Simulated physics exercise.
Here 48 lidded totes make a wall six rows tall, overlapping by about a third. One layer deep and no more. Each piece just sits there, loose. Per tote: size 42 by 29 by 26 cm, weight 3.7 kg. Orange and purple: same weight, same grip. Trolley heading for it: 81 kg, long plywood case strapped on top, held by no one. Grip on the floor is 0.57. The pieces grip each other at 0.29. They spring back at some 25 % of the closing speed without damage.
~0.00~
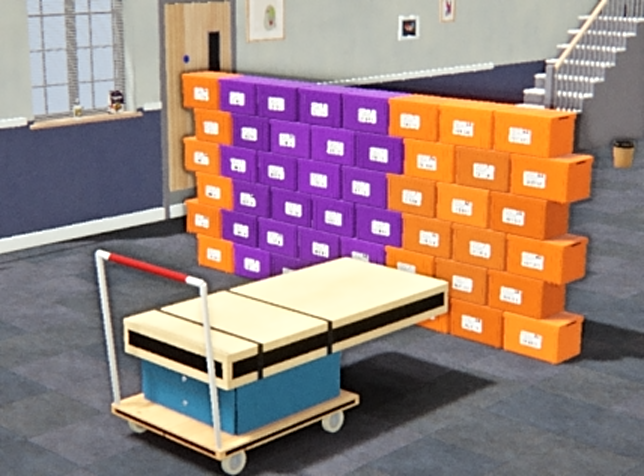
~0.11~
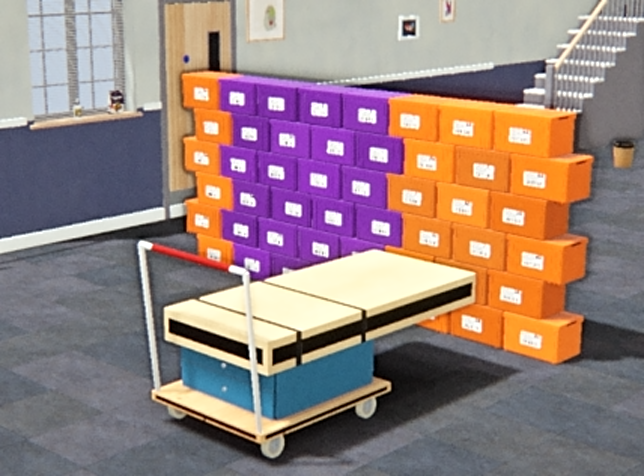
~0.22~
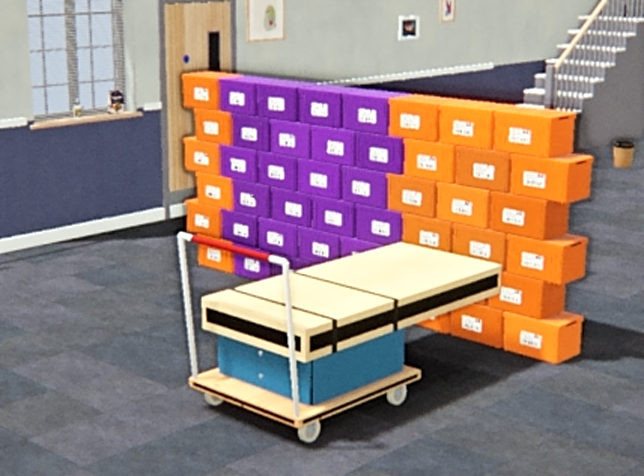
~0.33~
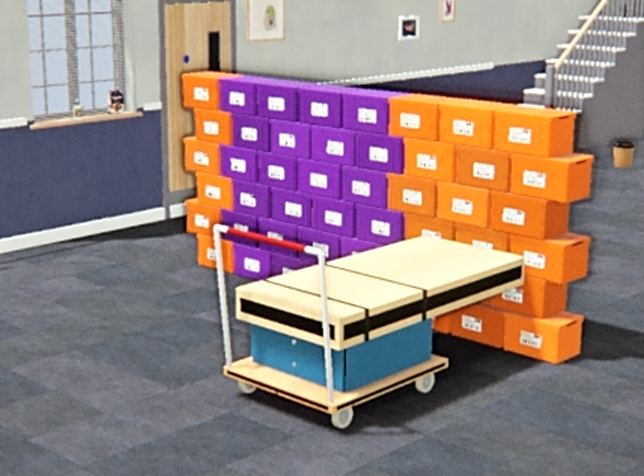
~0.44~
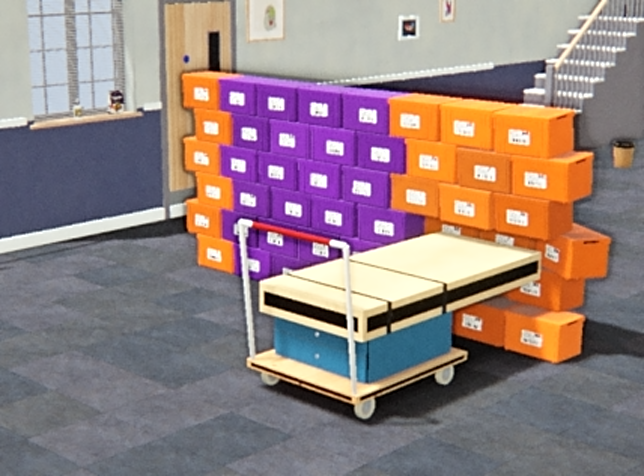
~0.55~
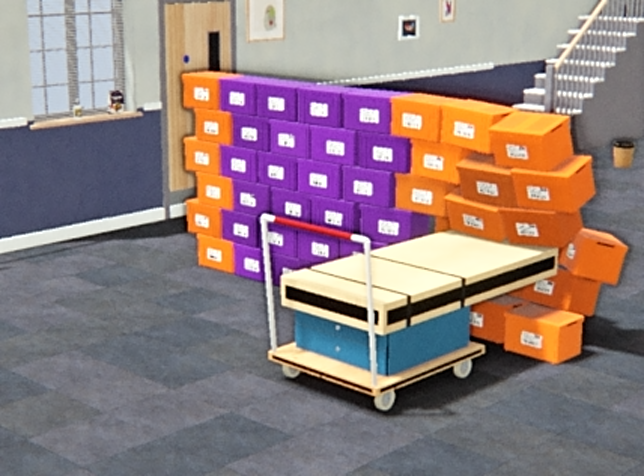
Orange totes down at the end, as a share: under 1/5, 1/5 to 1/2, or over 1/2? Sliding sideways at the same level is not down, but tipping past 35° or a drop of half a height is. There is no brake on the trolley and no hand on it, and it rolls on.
Over 1/2.
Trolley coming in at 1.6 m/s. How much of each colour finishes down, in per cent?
Result - orange: 60%; purple: 20%.
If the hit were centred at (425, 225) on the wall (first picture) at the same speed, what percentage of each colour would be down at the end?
Per cent down - orange: 30, purple: 20.
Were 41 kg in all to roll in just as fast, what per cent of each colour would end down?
Colour by colour that makes orange 60, purple 20 percent.
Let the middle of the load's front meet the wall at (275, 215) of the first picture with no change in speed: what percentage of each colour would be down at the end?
Result - orange: 0 %; purple: 50 %.
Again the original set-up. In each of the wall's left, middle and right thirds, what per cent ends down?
Per cent by third - left: 0; middle: 0; right: 80.
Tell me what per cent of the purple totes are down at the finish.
Of the purple ones, 0 in a hundred finish down.
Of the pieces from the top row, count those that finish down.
That comes to 3 in all.
After 0.86 s, load 81 cm past the wall's line, still rolling; 9 of the 24 orange totes down (9 of 48 in all colours); top orange tote leaning 21°.
After 1.40 s, load 1.17 m past the wall's line, still rolling; 14 of the 24 orange totes down (14 of 48 in all colours); top orange tote leaning 43°, 31 cm lower.
By the end (4.5 s), load 1.19 m past the wall's line, stopped; 14 of the 24 orange totes down (14 of 48 in all colours); top orange tote on its side; top purple tote unmoved. That is 58 per cent. As the last picture would show them, middles, top orange tote near (571, 207), top purple tote near (250, 96).
